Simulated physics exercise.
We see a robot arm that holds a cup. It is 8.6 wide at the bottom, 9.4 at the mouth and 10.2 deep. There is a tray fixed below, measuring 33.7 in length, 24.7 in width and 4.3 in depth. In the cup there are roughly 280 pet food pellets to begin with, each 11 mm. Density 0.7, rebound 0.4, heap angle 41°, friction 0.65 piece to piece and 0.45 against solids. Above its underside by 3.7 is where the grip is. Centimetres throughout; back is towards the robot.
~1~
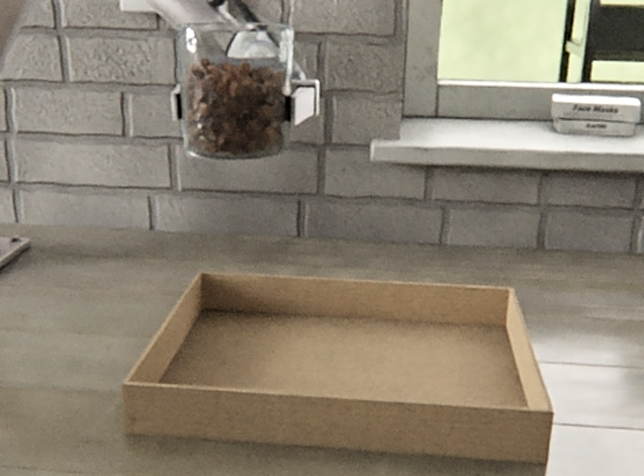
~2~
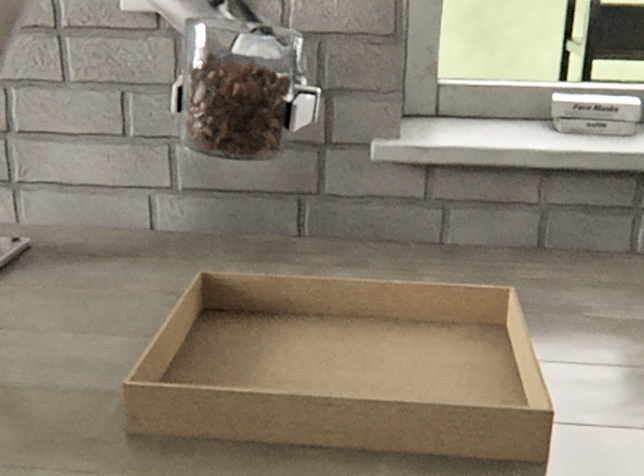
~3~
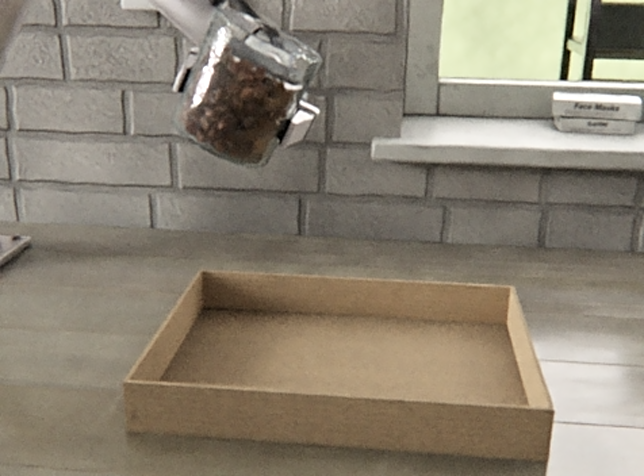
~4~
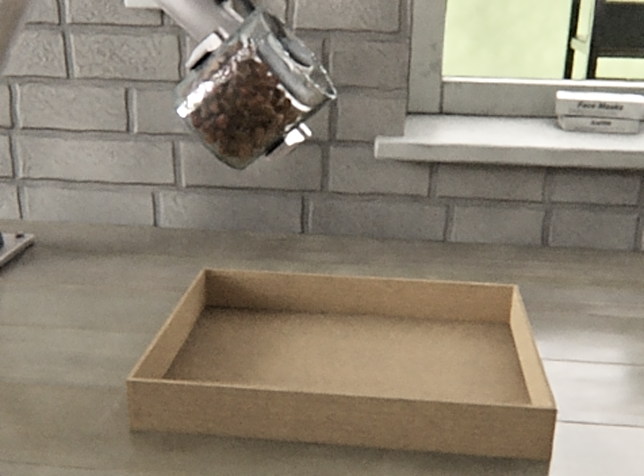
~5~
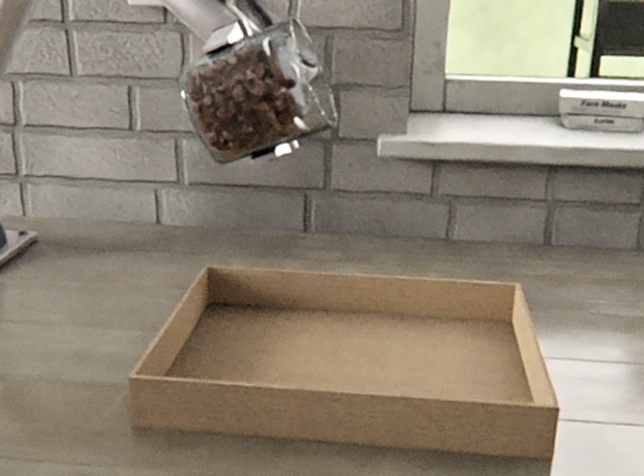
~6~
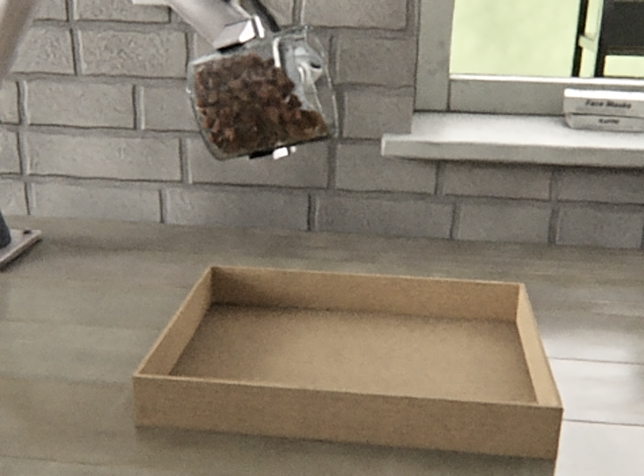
Robot arm gripping a clear cup of brown pellets, tilting it steadily rightward onto its side above an empty shallow box.
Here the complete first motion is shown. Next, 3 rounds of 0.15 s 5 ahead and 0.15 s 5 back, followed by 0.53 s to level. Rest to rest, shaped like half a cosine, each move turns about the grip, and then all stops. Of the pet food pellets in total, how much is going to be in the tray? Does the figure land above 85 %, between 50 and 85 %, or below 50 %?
The figure lands below 50 %.
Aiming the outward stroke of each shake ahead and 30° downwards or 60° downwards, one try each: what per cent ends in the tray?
Roughly 10 per cent, then 0 per cent.
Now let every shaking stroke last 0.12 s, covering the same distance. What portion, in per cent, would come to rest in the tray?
It would be some 60 %.
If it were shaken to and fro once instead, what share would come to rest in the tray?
It would come to around 20 %.
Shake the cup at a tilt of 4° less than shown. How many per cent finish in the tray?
It would be near 25 per cent.
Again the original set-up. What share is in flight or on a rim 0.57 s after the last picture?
Reading at that time: Some 8 per cent.
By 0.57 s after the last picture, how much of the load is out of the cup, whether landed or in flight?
About 25 per cent.
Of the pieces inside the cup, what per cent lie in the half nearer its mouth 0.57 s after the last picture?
Around 50 per cent of it.
Then, 0.57 s on, tilted 74° forward, highest piece 27 above the table; 210 in the cup, 47 in the tray, 23 in flight or on a rim.
Then, 1.14 s on, tilted 42° forward, highest piece 28 above the table; 173 in the cup, 107 in the tray.
Then, 1.63 s on, level, highest piece 29 above the table; 173 in the cup, 107 in the tray.
Then, 2.68 s on, level, highest piece 29 above the table; 173 in the cup, 107 in the tray.
In the end, 173 in the cup, 107 in the tray. That is 38 % in the tray.
